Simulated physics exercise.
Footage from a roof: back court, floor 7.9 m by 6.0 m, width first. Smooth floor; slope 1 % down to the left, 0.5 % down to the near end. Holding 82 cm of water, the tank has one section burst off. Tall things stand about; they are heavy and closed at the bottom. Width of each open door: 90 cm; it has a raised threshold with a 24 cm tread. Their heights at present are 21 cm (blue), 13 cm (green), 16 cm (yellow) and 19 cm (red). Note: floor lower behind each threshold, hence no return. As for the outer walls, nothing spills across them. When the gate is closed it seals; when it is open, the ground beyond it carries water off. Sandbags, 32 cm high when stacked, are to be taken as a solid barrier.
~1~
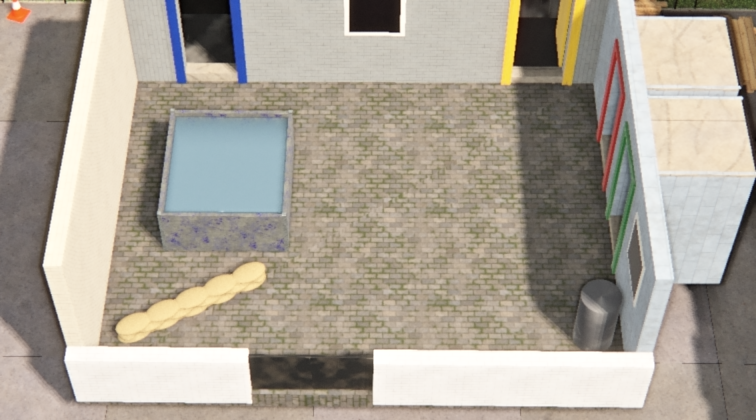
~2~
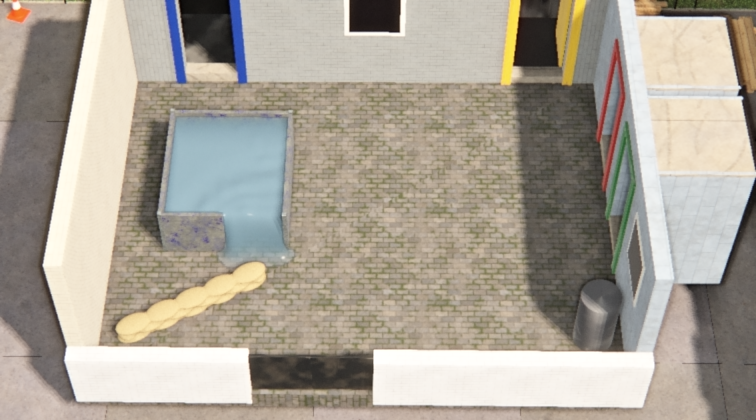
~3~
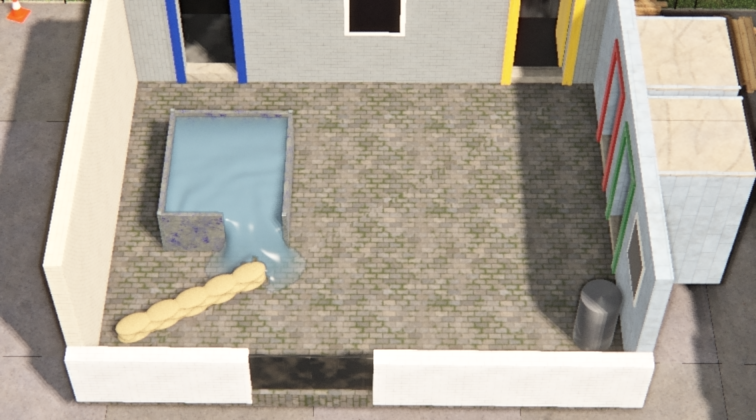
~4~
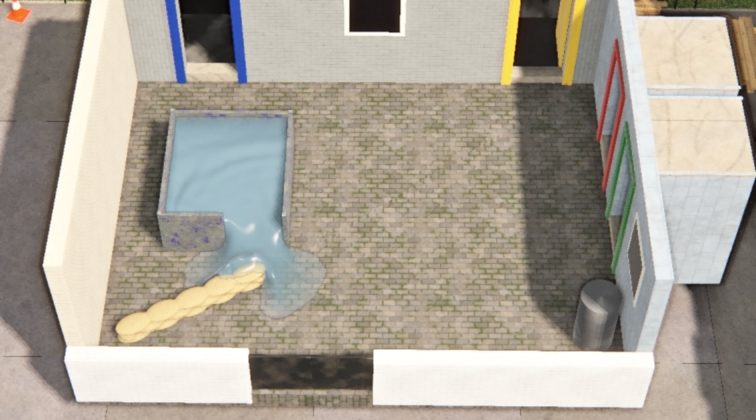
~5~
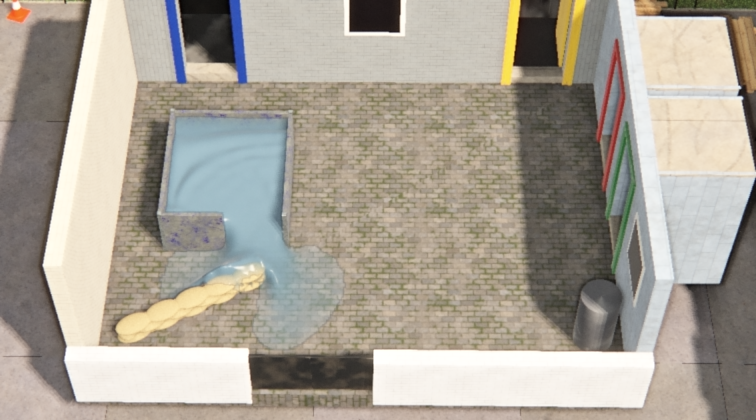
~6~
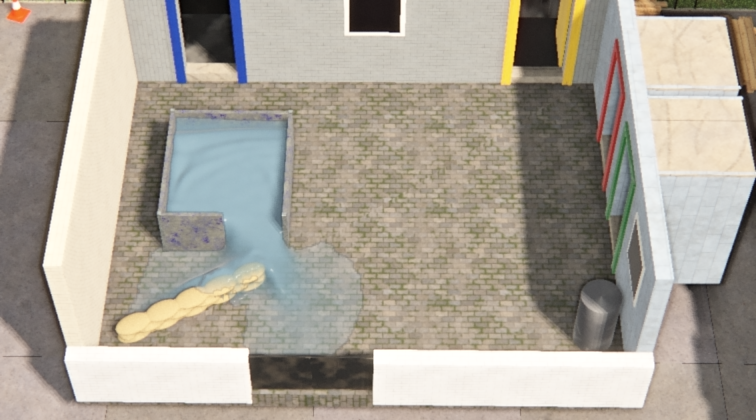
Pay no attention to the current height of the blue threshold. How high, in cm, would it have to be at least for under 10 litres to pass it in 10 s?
At least about 5.5 cm.
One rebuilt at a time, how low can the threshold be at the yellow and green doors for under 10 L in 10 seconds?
About 8.5 cm at yellow and about 8.0 cm at green.
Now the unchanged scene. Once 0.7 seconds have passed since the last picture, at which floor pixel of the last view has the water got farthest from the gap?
(459, 381).
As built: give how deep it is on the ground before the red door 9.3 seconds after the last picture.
Depth: Near 5.0 cm.
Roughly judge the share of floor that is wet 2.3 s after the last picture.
About 45 per cent.
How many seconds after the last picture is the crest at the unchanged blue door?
Peak time: About 5.0 s.
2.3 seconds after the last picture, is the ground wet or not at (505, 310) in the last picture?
At that moment it's submerged.
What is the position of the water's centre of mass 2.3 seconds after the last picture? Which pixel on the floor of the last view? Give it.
Centre of the water: Approx. (267, 264) px.
Then, 0.7 s after the last picture water covers 25 % of the floor, deepest (56 cm) near (249, 270); it has not reached the blue door.
Then, 2.3 s after the last picture water covers 45 % of the floor, deepest (36 cm) near (249, 270); it has not reached the blue door.
Then, 9.3 s after the last picture water covers 95 % of the floor, deepest (14 cm) near (95, 379); 6 cm at the blue door, 0 litres in over its 21 cm threshold.
At the blue door as built, the water peaked near 8 cm, 5.1 s after the last picture.
With a threshold of 4.5 cm, 19 litres would have come in within the 10 s; with 6.5 cm, 4 litres. So under 10 litres takes about 5.5 cm.
